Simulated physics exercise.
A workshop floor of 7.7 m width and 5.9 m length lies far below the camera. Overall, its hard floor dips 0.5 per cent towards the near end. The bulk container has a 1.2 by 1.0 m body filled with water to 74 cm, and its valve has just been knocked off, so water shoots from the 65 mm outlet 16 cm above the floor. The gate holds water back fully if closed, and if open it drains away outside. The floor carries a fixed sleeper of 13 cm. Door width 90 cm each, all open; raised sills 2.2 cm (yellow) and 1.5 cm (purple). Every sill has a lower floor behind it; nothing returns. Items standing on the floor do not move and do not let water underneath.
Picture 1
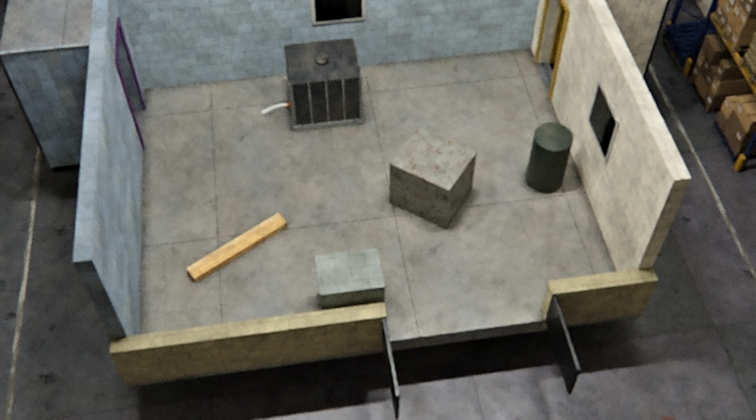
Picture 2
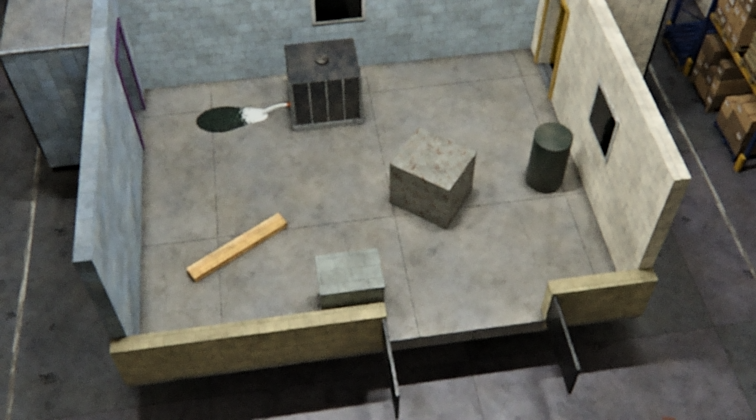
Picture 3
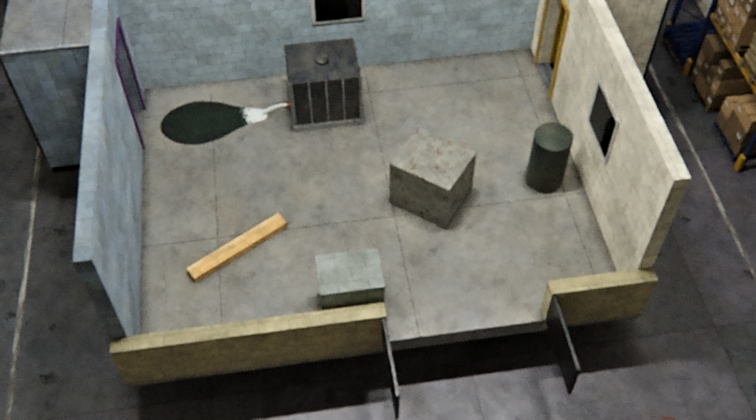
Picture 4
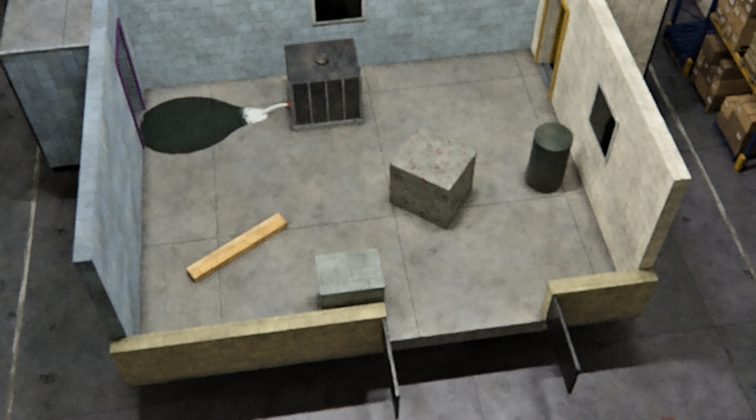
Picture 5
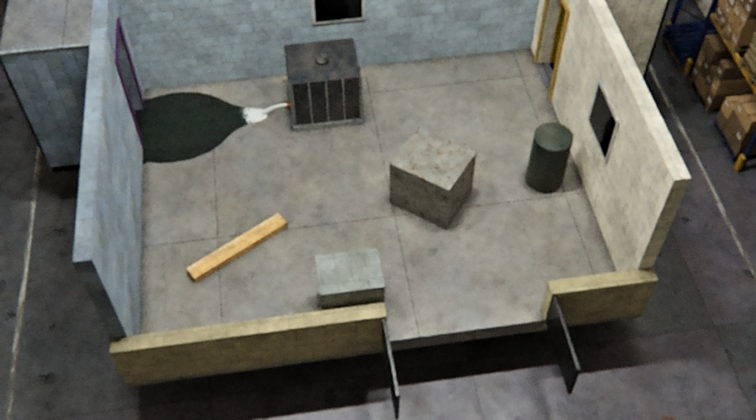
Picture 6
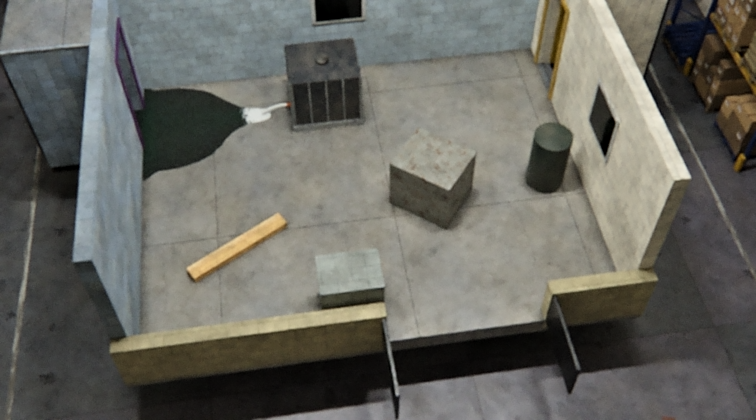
To begin with, a thin white jet spurts leftward from a dark ribbed container near the back wall of a walled room with a bare grey floor. A dark puddle forms beside it, widens to the left wall and spreads along its base, while the blocks, cylinder and wooden beam stay still.
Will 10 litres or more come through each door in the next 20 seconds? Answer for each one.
Yellow door - under that amount. Purple door - at or over that amount.
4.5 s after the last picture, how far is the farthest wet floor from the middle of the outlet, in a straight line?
It's got to near 3.8 m out by then.
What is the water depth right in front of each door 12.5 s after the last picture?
Depth (cm) - yellow: 0.0, purple: 3.0.
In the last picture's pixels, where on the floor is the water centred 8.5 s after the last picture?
I'd say somewhere about (187, 155).
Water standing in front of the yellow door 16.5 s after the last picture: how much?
About 0.0 cm deep.
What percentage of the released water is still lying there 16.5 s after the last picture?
Roughly 80 percent of it is still there.
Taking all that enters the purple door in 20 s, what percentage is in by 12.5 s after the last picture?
75 %.
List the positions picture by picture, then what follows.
In the first frame, the jet has just started at (277, 107); the ground is still dry.
The second frame shows the jet leaves at (277, 107); the sheet reaches (200, 124), 1.8 m away, and wets 0.5 m2.
The third frame shows from the spout at (277, 107) the water has spread over 1.2 m2; its tip is at (164, 130), and it is 0.9 cm deep on average.
The fourth frame shows from the spout at (277, 107) the water has spread over 1.9 m2; its tip is at (144, 142), and it is 0.9 cm deep on average.
The fifth frame shows from the spout at (277, 107) the water has spread over 2.4 m2; its tip is at (134, 133), and it is 0.9 cm deep on average.
The sixth frame shows the jet leaves at (277, 107); the sheet reaches (130, 145), 3.1 m away, and wets 2.8 m2.
Then, 1.5 s after the last picture water covers 10 % of the floor and is deepest (3 cm) near (154, 127); yellow door not reached, purple door 2.4 cm at the sill, 3 L in.
Then, 4.5 s after the last picture water covers 10 % of the floor and is deepest (3 cm) near (144, 135); yellow door not reached, purple door 2.7 cm at the sill, 7 L in.
Then, 8.5 s after the last picture water covers 20 % of the floor and is deepest (3 cm) near (144, 121); yellow door not reached, purple door 2.9 cm at the sill, 15 L in.
Then, 12.5 s after the last picture water covers 25 % of the floor and is deepest (3 cm) near (144, 121); yellow door not reached, purple door 2.9 cm at the sill, 23 L in.
Then, 16.5 s after the last picture water covers 30 % of the floor and is deepest (3 cm) near (144, 121); yellow door not reached, purple door 2.8 cm at the sill, 32 L in.
